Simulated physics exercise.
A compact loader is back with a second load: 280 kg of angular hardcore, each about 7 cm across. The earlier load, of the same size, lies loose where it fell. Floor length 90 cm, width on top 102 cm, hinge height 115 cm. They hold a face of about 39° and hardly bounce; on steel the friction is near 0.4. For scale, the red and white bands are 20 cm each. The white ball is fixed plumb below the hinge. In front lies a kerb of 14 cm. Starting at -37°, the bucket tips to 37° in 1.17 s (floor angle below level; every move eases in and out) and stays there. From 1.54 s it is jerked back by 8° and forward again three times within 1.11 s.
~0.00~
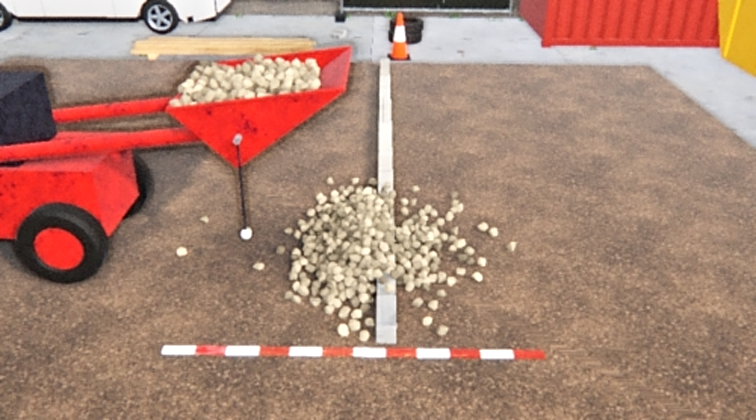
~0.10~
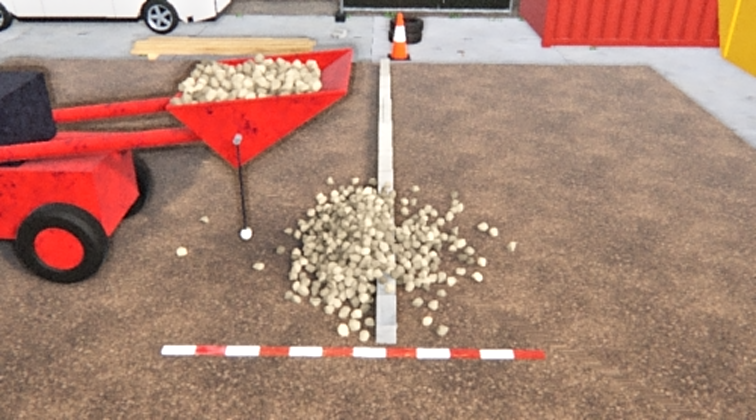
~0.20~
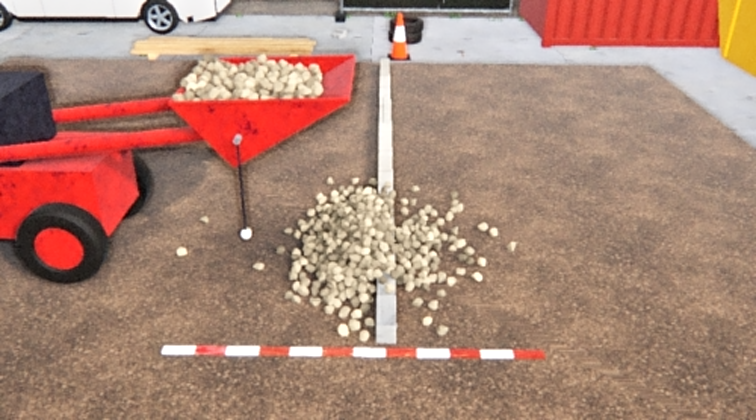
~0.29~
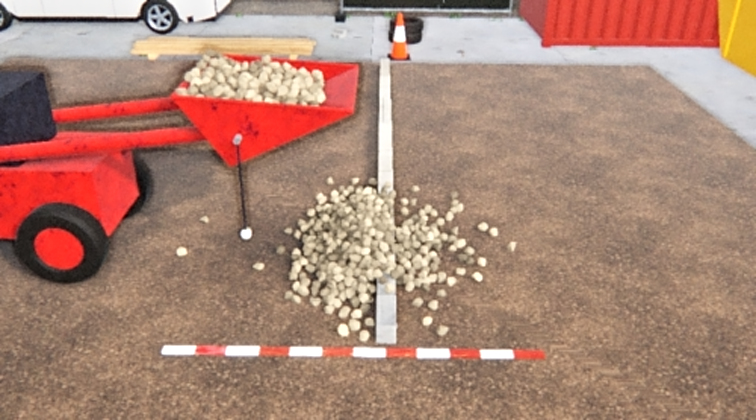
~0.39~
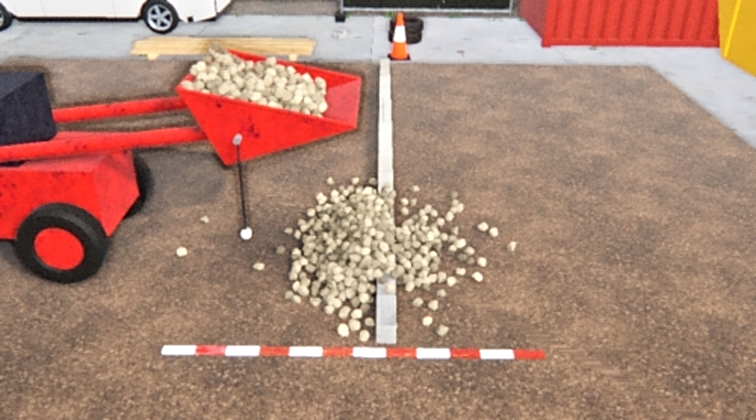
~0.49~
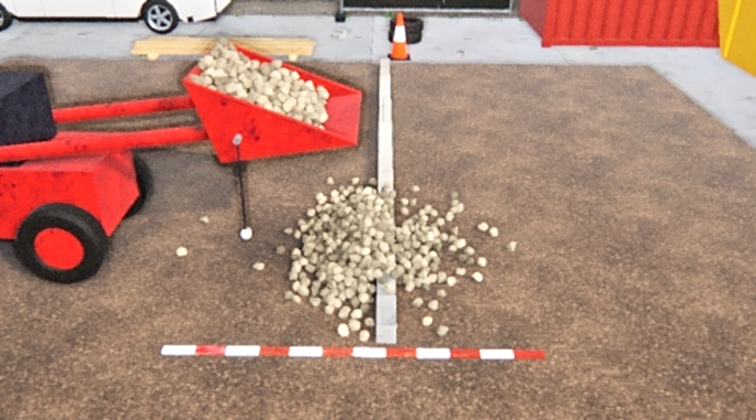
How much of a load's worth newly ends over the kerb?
Some 53 per cent is added.
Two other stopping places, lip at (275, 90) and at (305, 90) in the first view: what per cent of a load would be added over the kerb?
First some 0, then 10 per cent.
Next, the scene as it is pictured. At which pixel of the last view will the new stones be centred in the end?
Around (392, 234).
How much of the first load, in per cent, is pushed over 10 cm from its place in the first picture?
Roughly 5 per cent of them.
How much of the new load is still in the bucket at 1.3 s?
About 80 per cent.
After 0.9 s the floor is at 26°; in per cent of one load, 100 in the bucket, 83 on this side of the kerb, 17 over the kerb; the foremost stones are at (481, 244).
After 1.3 s the floor is at 37°; in per cent of one load, 80 in the bucket, 103 on this side of the kerb, 17 over the kerb; the foremost stones are at (481, 244).
After 3.1 s the floor is at 37°; in per cent of one load, 0 in the bucket, 131 on this side of the kerb, 69 over the kerb; the foremost stones are at (513, 240).
After 5.6 s the floor is at 37°; in per cent of one load, 0 in the bucket, 131 on this side of the kerb, 69 over the kerb; the foremost stones are at (513, 240). Net gain over the kerb, 53.
